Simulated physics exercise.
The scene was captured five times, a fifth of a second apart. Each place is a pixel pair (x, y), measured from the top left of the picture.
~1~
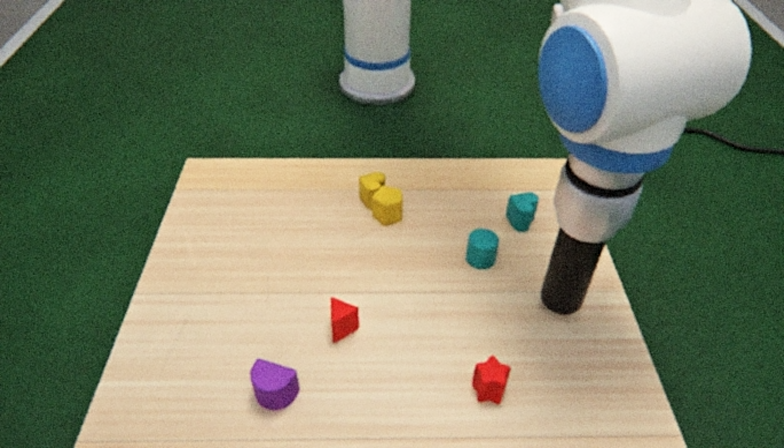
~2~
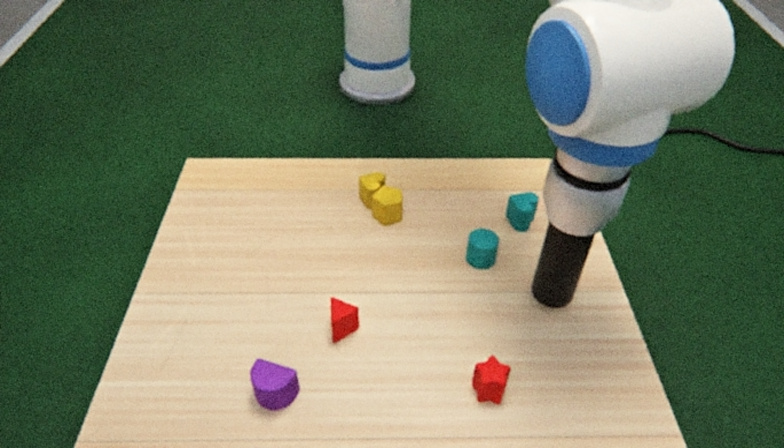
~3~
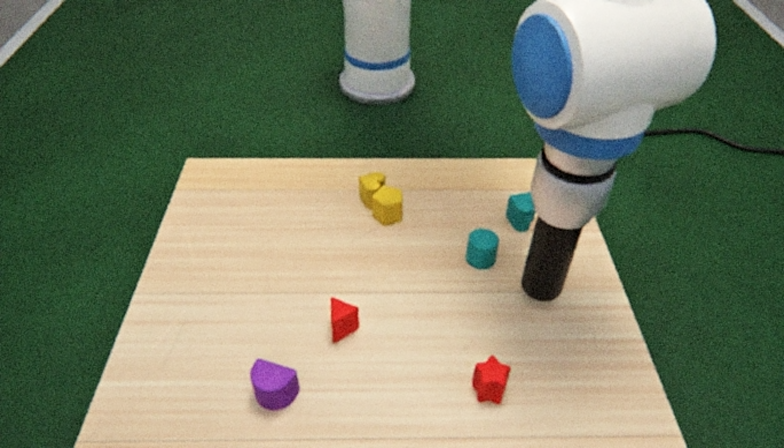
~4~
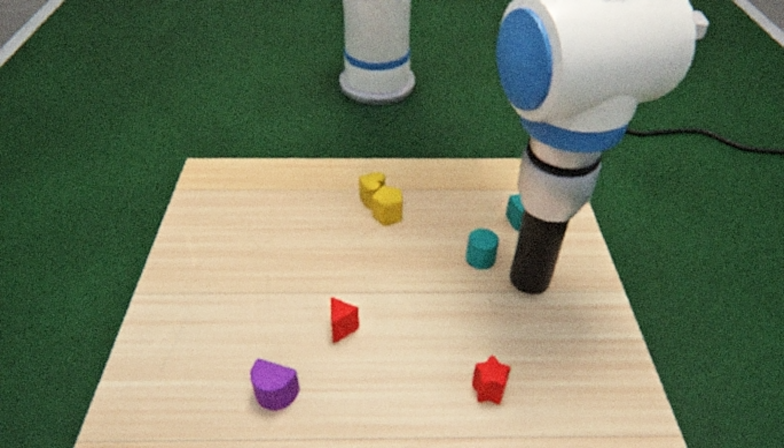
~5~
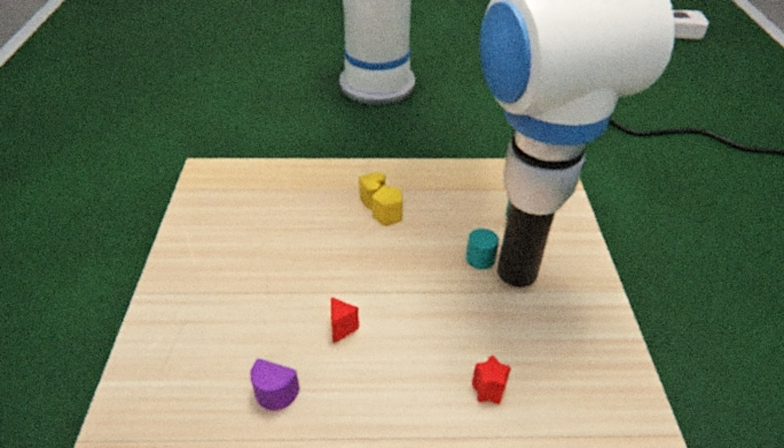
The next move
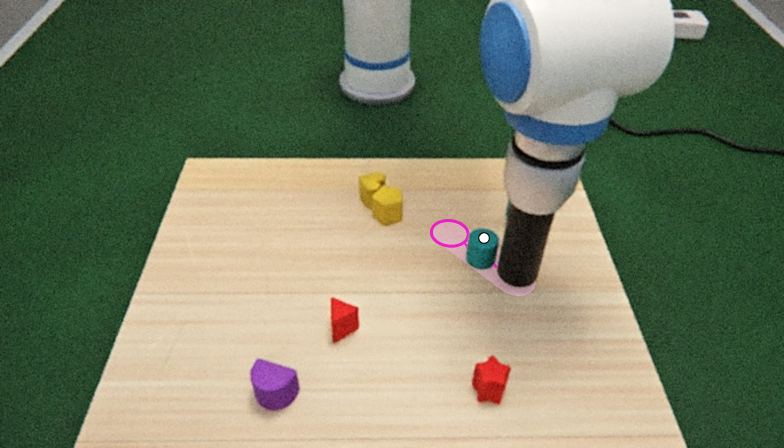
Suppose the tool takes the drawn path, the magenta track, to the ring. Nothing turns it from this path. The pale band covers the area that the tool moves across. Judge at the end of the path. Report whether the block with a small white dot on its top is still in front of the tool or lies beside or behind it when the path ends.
Ahead.
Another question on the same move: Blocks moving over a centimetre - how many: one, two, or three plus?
The push moves one block more than 1 cm.
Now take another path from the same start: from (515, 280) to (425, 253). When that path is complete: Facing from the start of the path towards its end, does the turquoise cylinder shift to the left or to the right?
It is displaced to the right.
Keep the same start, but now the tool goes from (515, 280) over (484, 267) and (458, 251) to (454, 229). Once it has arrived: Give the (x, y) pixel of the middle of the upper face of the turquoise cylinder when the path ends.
At (432, 192).
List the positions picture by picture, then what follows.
In the first frame, tip of the tool (561, 300), middles of tops, yellow pentagonal block (389, 195), turquoise cylinder (484, 238).
In the second frame, tool (551, 293), nothing pushed.
In the third frame, tool (541, 287), nothing pushed.
In the fourth frame, tool (529, 280), nothing pushed.
In the fifth frame, tool (517, 274), yellow pentagonal block (389, 195), turquoise cylinder (484, 238).
The line goes from (515, 280) to (450, 233); the dot is on the turquoise cylinder.
What follows on the original path. Halfway along, tool (482, 249); turquoise cylinder (455, 220).
At the end, tool (451, 226); yellow pentagonal block unmoved; turquoise cylinder (421, 203).
